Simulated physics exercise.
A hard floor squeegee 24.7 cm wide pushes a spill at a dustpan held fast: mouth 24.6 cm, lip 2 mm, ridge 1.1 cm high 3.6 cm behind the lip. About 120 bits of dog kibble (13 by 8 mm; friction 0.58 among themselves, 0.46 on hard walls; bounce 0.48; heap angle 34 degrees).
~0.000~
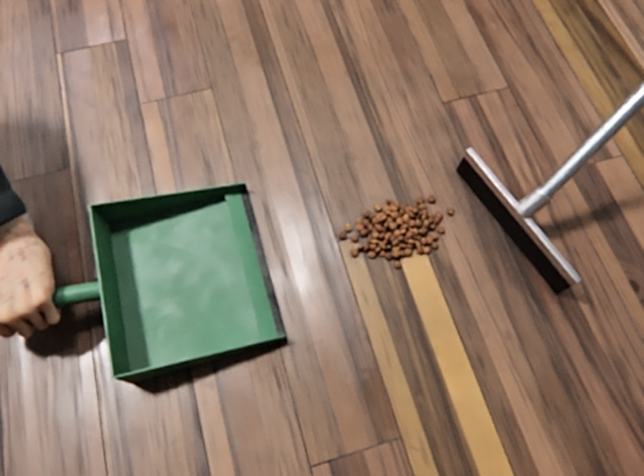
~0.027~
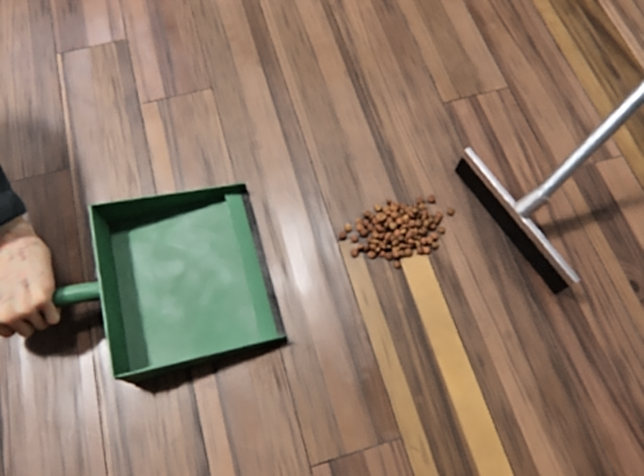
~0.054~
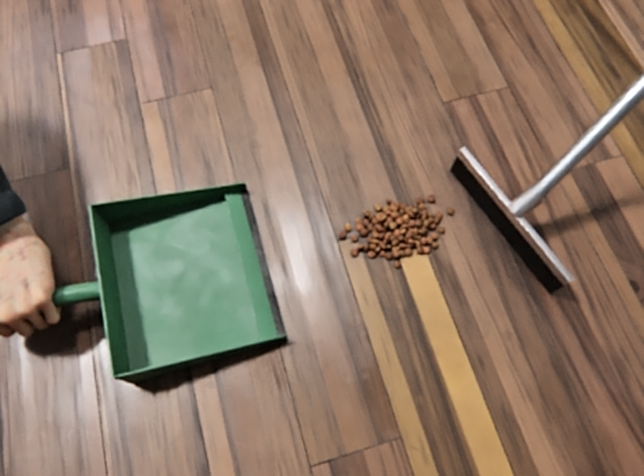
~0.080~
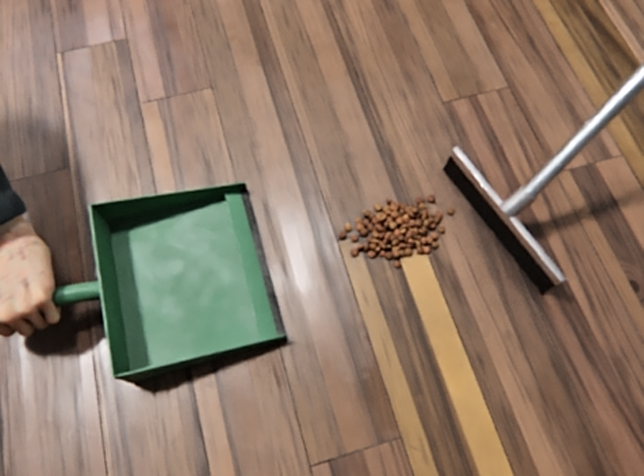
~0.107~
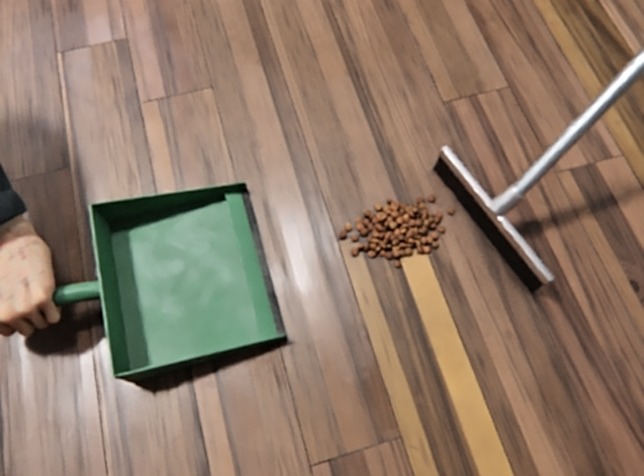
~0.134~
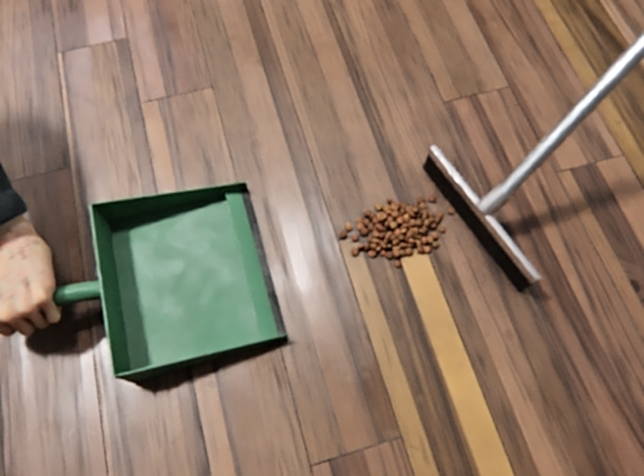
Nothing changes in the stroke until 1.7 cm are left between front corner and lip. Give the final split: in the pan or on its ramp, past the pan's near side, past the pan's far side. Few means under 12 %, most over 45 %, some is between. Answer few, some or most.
In the pan or on its ramp: Few; past the pan's near side: Few; past the pan's far side: Few.
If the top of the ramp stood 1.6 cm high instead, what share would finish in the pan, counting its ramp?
In that case some 5 per cent.
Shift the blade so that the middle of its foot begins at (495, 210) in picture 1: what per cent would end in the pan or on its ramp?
About 0 per cent.
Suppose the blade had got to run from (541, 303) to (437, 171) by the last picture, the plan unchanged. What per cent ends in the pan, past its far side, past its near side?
Pan 20, far 0, near 15.
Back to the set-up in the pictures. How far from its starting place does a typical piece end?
Some 18 cm.
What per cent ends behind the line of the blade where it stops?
About 5 per cent.
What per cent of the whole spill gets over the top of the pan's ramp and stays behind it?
Some 0 per cent.
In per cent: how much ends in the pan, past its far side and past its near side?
Pan 5; near side 5; far side 0.
Then, at 0.35 s, middle of the blade 18 cm from the lip; 0 % over the lip, far side 0 %, near side 0 %.
After 0.49 s, middle of the blade 9 cm from the lip; 0 % over the lip, far side 0 %, near side 0 %.
Then, at 0.76 s, middle of the blade 5 cm from the lip; 5 % over the lip, far side 0 %, near side 5 %.
In the end, at 1.1 s, pan 5 %, near side 5 %, far side 0 %, in front of the lip or behind the blade 95 %.
